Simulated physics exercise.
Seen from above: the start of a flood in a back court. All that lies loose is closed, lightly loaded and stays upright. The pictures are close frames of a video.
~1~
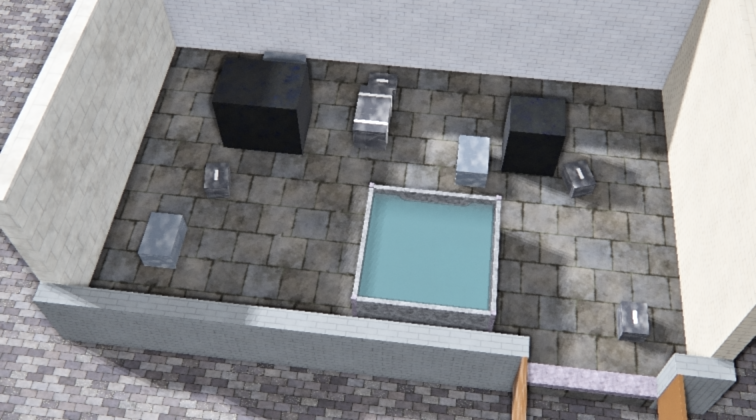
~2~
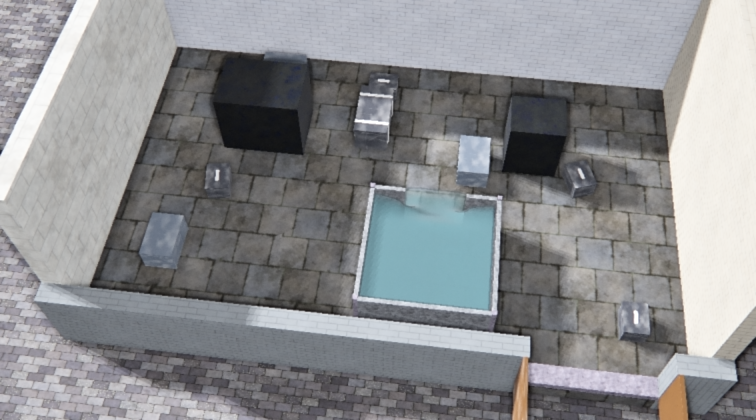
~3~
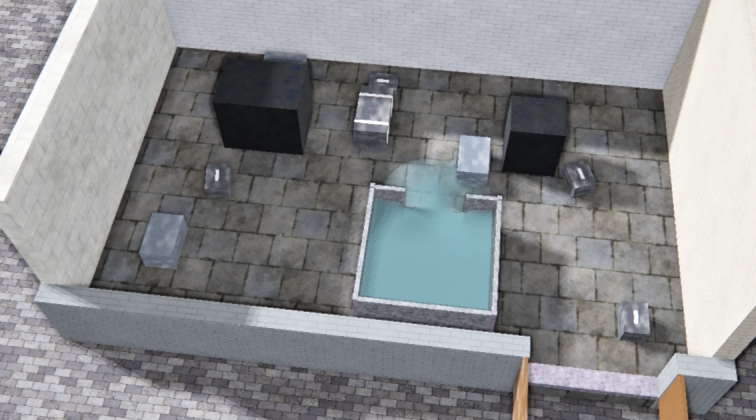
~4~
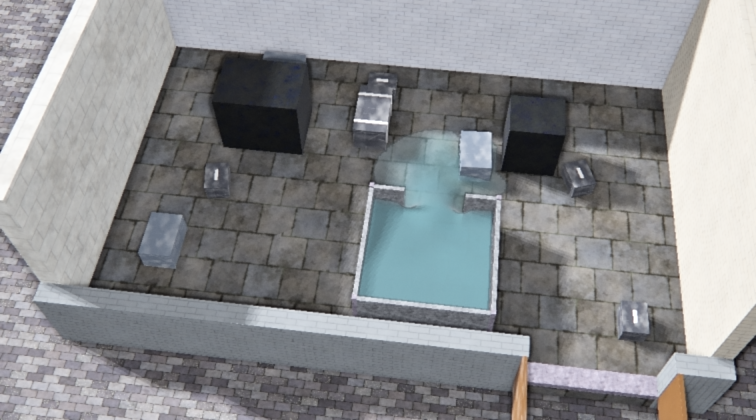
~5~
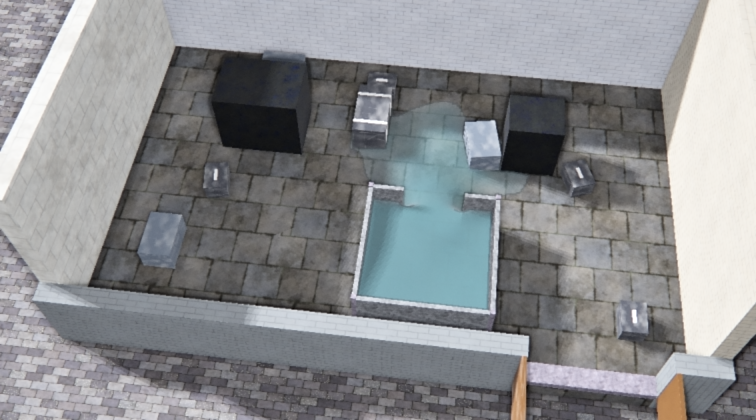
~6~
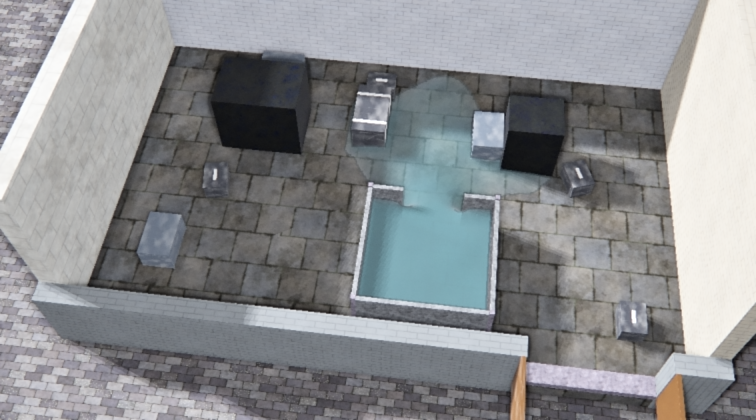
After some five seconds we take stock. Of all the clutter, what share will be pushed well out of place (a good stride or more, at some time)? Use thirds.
It is between one and two thirds.
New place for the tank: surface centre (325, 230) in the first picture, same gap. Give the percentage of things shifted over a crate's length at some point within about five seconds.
Near 20 in a hundred.
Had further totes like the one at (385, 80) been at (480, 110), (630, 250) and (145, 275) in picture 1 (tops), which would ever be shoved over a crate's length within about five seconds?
In turn: Moved that far, not that far, no.
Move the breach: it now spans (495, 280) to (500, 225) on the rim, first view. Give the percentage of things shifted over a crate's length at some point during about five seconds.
I make it 10 per cent.
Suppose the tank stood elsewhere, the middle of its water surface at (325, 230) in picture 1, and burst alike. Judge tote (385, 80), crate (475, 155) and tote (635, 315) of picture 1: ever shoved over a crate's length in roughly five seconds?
One after the other: Yes, no, short of that.
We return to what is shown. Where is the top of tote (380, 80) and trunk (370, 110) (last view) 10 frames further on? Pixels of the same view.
Near (323, 52) and (325, 84).
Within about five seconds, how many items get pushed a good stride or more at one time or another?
I count 4.
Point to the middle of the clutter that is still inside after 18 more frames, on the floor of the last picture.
At about (354, 164).
A moment on, 1 of 8 are well off their spots; 1 afloat.
Next, 3 of 8 are well off their spots; 3 afloat.
Later, 4 of 8 are well off their spots; 2 afloat.
In the end, 4 of 8 are well off their spots, and 4 have been at some point; 3 afloat.
